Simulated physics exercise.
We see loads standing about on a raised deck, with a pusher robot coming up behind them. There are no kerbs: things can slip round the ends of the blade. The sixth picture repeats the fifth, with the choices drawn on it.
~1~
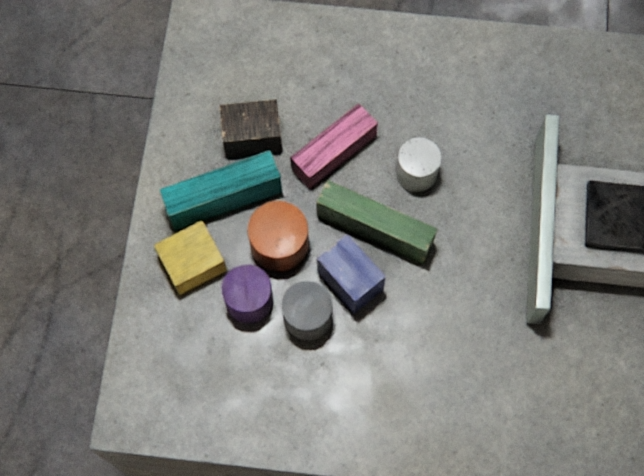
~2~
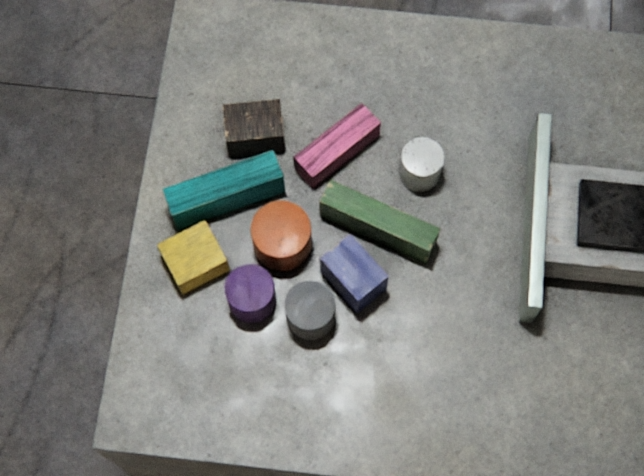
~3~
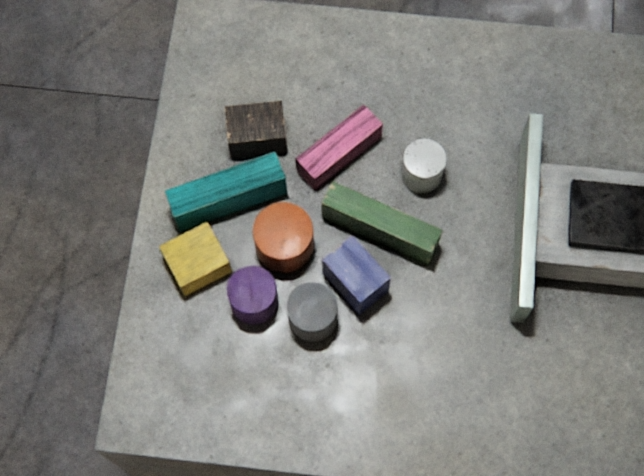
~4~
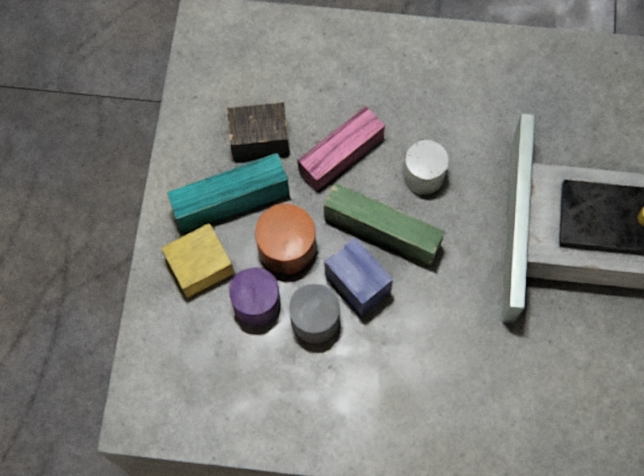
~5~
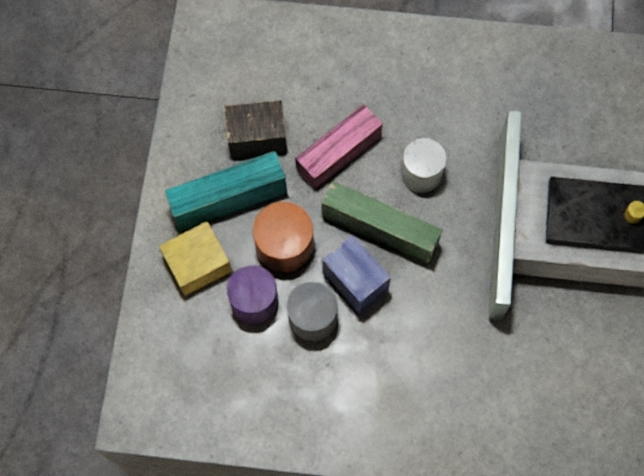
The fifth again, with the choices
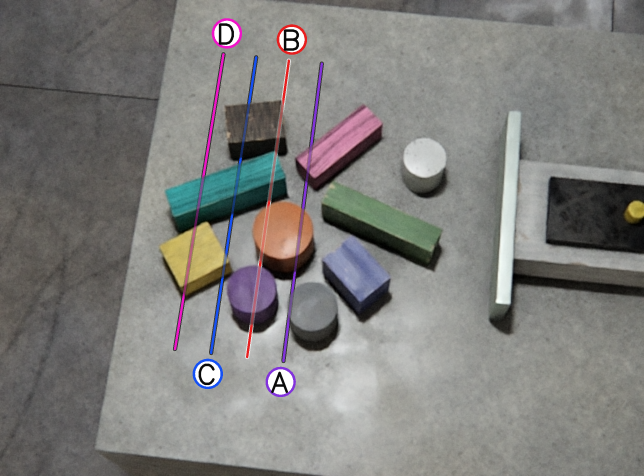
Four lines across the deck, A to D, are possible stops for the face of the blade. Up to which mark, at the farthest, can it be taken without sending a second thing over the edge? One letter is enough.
At C, and not beyond.
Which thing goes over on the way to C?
It is the turquoise stick.
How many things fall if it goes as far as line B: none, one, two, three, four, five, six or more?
In all, none.
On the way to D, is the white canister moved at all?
Yes.
On the marked copy, A at (304, 205); B at (269, 201); C at (235, 198); D at (200, 194).
Taking C. A third of the way, robot (490, 203); white canister (384, 163); green bar (340, 215).
Two thirds of the way, robot (390, 192); turquoise stick (190, 177); black crate (234, 109).
When it is over, robot (314, 185); turquoise stick over the edge; yellow crate (150, 271); one fallen.
As for the rest, A is within the limit but short; B is within the limit but short; D drops three.
